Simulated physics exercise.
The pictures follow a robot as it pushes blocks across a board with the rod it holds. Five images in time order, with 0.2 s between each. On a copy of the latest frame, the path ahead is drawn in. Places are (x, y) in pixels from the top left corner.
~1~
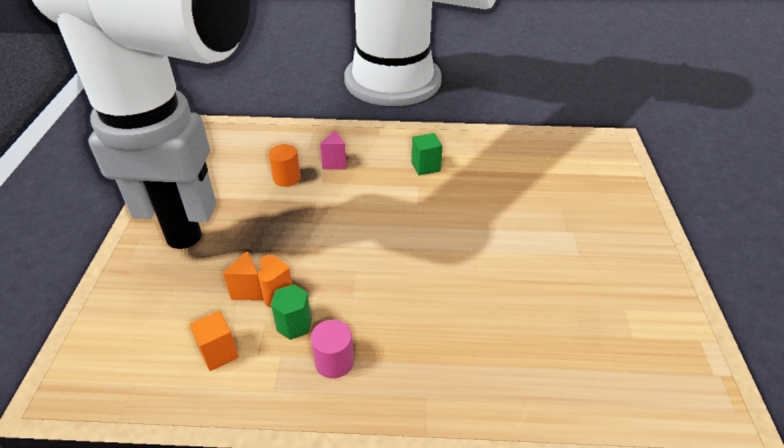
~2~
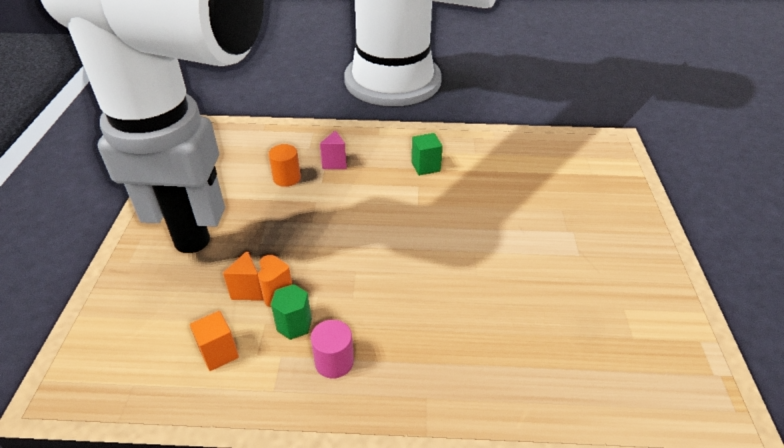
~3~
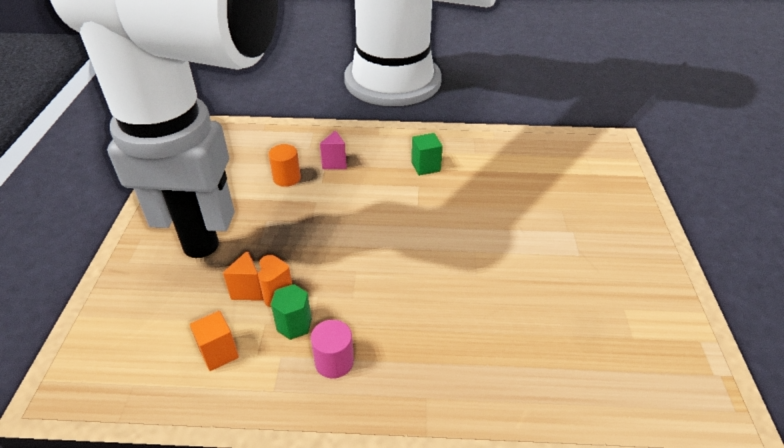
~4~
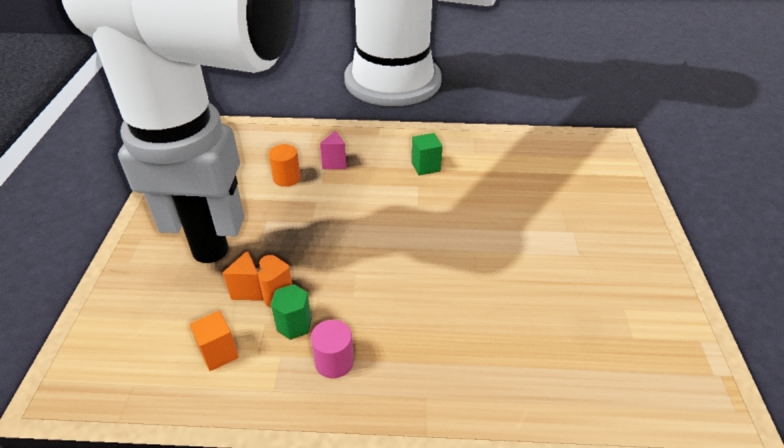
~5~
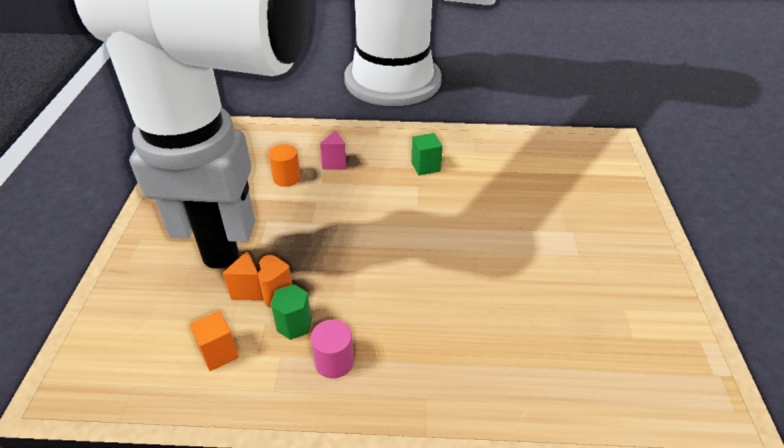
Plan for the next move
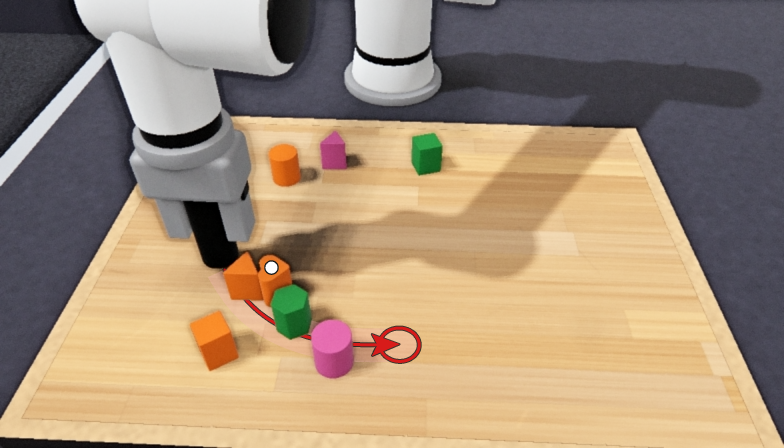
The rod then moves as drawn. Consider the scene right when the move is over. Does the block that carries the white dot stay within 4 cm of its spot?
My answer is yes.
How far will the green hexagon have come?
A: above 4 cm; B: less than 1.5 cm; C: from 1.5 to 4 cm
(A)
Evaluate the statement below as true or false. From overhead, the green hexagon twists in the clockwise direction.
It is false.
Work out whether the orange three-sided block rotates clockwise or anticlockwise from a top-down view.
Looking down, my answer is that the orange three-sided block rotates clockwise.
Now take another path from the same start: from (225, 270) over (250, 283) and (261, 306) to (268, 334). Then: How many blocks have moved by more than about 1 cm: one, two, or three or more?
Three or more.
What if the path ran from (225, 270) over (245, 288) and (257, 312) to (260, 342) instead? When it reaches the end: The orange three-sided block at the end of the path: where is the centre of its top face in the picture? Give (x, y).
In the picture, it is at (277, 331).
Drawn move, from (225, 270) via (260, 313) and (322, 341), ending at (399, 344); the dot is on the orange heart block.
What follows on the original path. One third of the way, rod (258, 300); orange three-sided block (276, 303); orange heart block (280, 270), turned 40° anticlockwise; green hexagon (310, 310), turned 25° anticlockwise.
Two thirds of the way, rod (321, 327); orange three-sided block (316, 342), turned 65° clockwise; orange heart block (282, 270), turned 50° anticlockwise; green hexagon (359, 316), turned 45° anticlockwise; pink round block (357, 348).
At the end, rod (400, 331); orange three-sided block (320, 344), turned 80° clockwise; orange heart block (282, 270), turned 50° anticlockwise; green hexagon (437, 310), turned 85° anticlockwise; pink round block (366, 354).
